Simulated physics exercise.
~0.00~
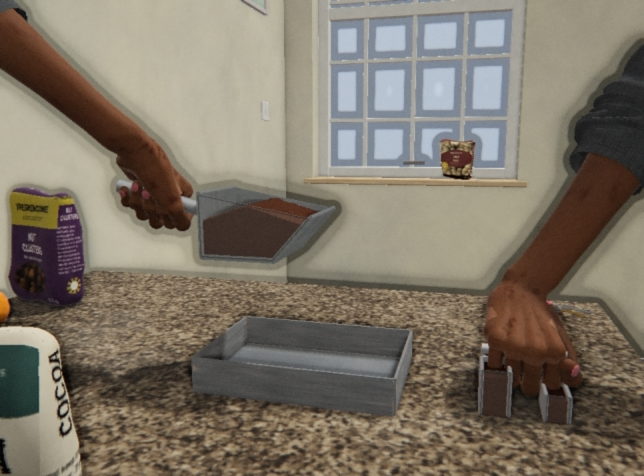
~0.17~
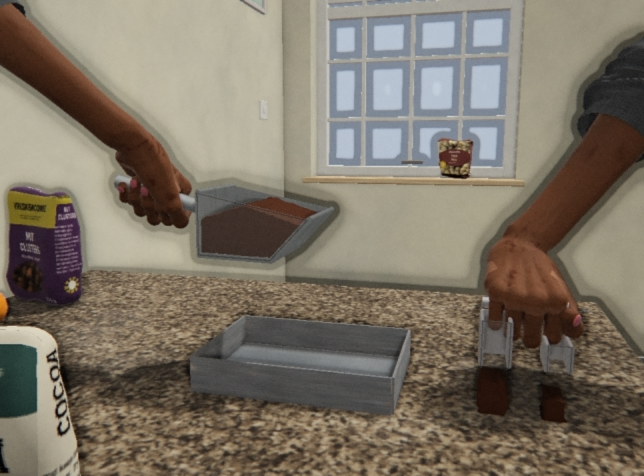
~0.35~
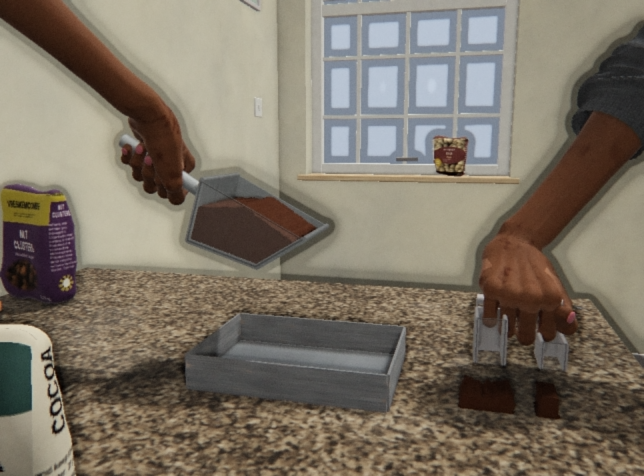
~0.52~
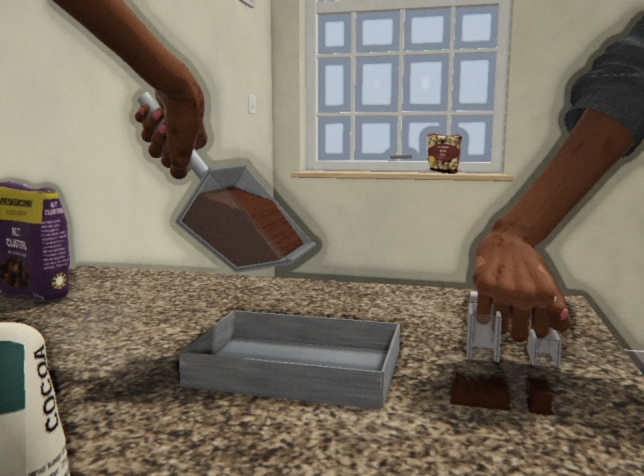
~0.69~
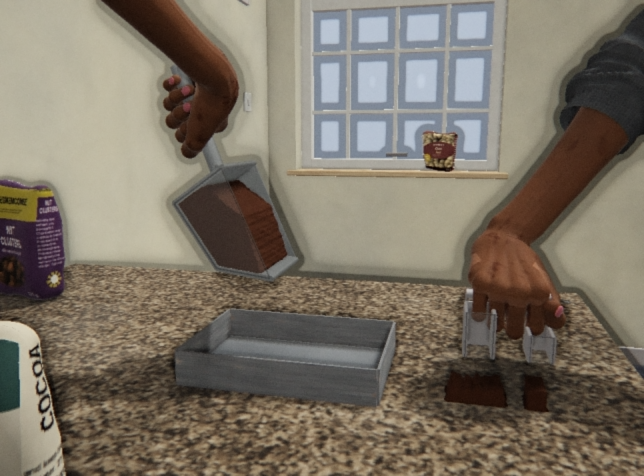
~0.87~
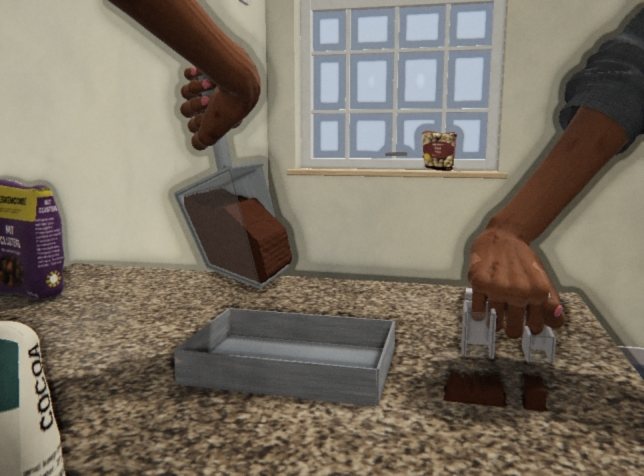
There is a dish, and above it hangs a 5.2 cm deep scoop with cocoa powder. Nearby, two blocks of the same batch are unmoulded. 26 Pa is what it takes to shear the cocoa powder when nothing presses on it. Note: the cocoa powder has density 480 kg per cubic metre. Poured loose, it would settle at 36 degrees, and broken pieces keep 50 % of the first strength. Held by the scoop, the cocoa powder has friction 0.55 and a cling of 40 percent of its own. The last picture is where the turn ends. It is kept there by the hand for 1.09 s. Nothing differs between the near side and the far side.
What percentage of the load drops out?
About 52 %.
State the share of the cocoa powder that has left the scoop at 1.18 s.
45 per cent.
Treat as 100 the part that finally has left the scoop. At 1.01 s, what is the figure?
40 per cent.
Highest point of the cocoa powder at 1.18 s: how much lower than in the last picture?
I'd put it at close to 2.5 cm.
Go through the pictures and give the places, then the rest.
The first frame shows lip at (308, 217), tilt 0 degrees; top of the cocoa powder at (243, 206); blocks stand 4.8 cm, 2.6 cm (left to right).
The second frame shows lip at (307, 218), tilt 1 degrees; top of the cocoa powder at (244, 206); blocks stand 4.0 cm, 2.6 cm (left to right).
The third frame shows lip at (303, 237), tilt 17 degrees; top of the cocoa powder at (239, 207); blocks stand 2.3 cm, 2.6 cm (left to right).
The fourth frame shows lip at (290, 259), tilt 37 degrees; top of the cocoa powder at (200, 196); blocks stand 2.2 cm, 2.6 cm (left to right).
The fifth frame shows lip at (271, 276), tilt 56 degrees; top of the cocoa powder at (205, 188); blocks stand 2.2 cm, 2.6 cm (left to right).
The sixth frame shows lip at (261, 283), tilt 66 degrees; top of the cocoa powder at (184, 197); blocks stand 2.2 cm, 2.6 cm (left to right).
After 1.01 s, the scoop is at 66 degrees and 21 % has left it.
After 1.18 s, the scoop is at 66 degrees and 45 % has left it.
After 1.35 s, the scoop is at 66 degrees and 49 % has left it.
After 1.52 s, the scoop is at 66 degrees and 50 % has left it.
After 1.96 s, at the end, the scoop is at 66 degrees and 52 % has left it.
